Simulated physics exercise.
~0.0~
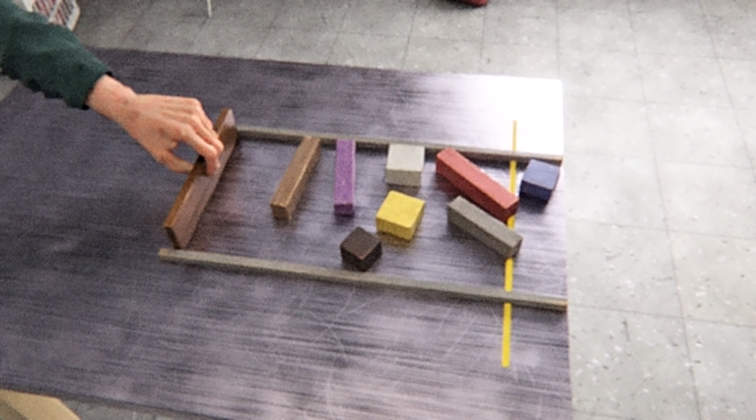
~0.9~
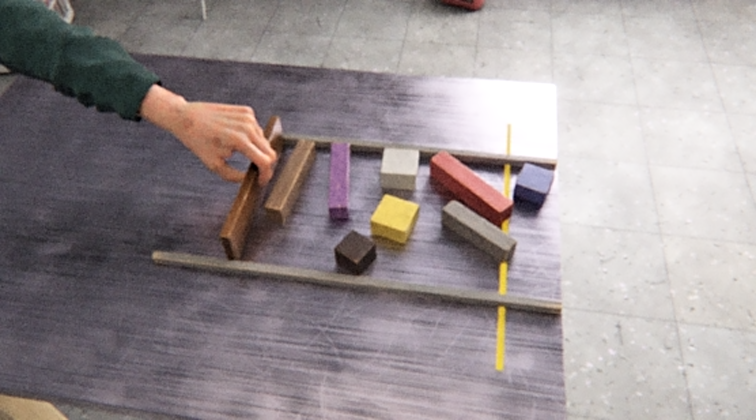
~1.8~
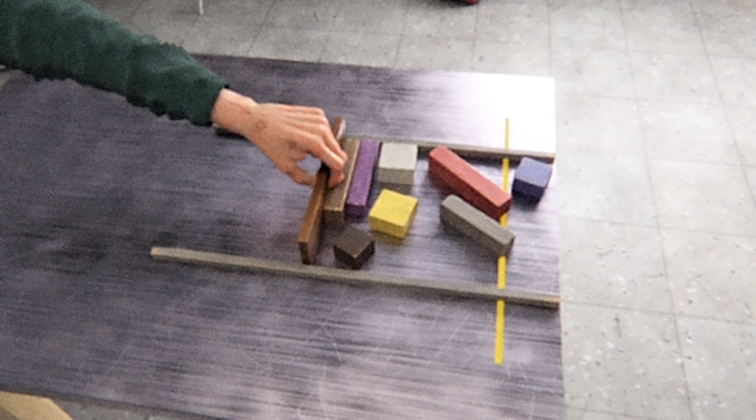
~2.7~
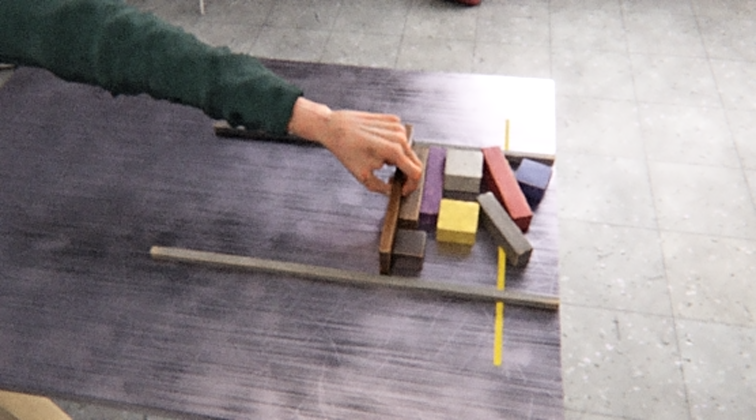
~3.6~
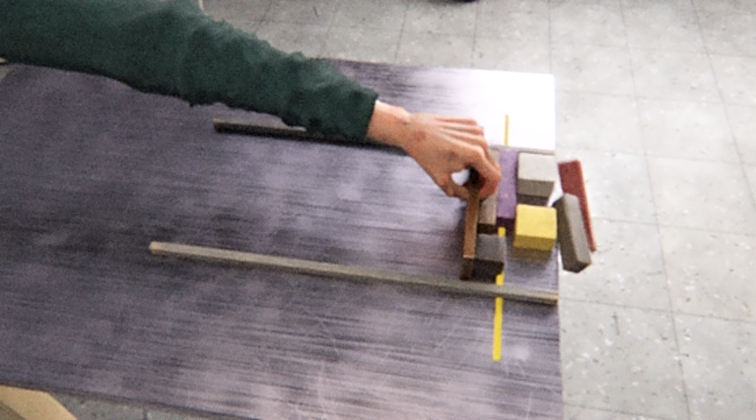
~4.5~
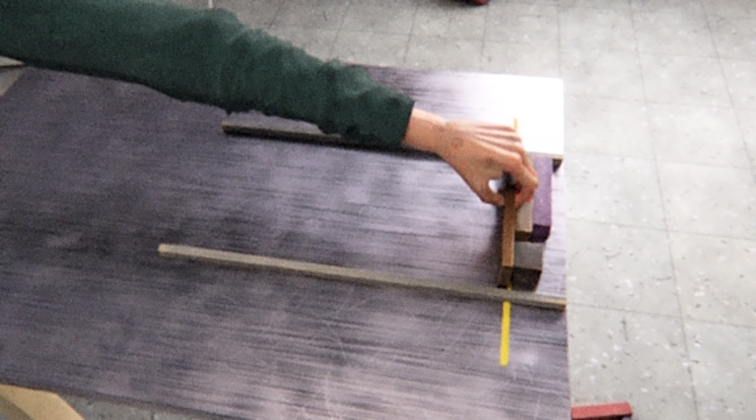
A hand in a green sleeve slid an upright wooden board rightward along a channel, bunching colored bars and blocks together and shoving most over the table's end, before stopping near the yellow tape with brown, purple and dark pieces still on the table.
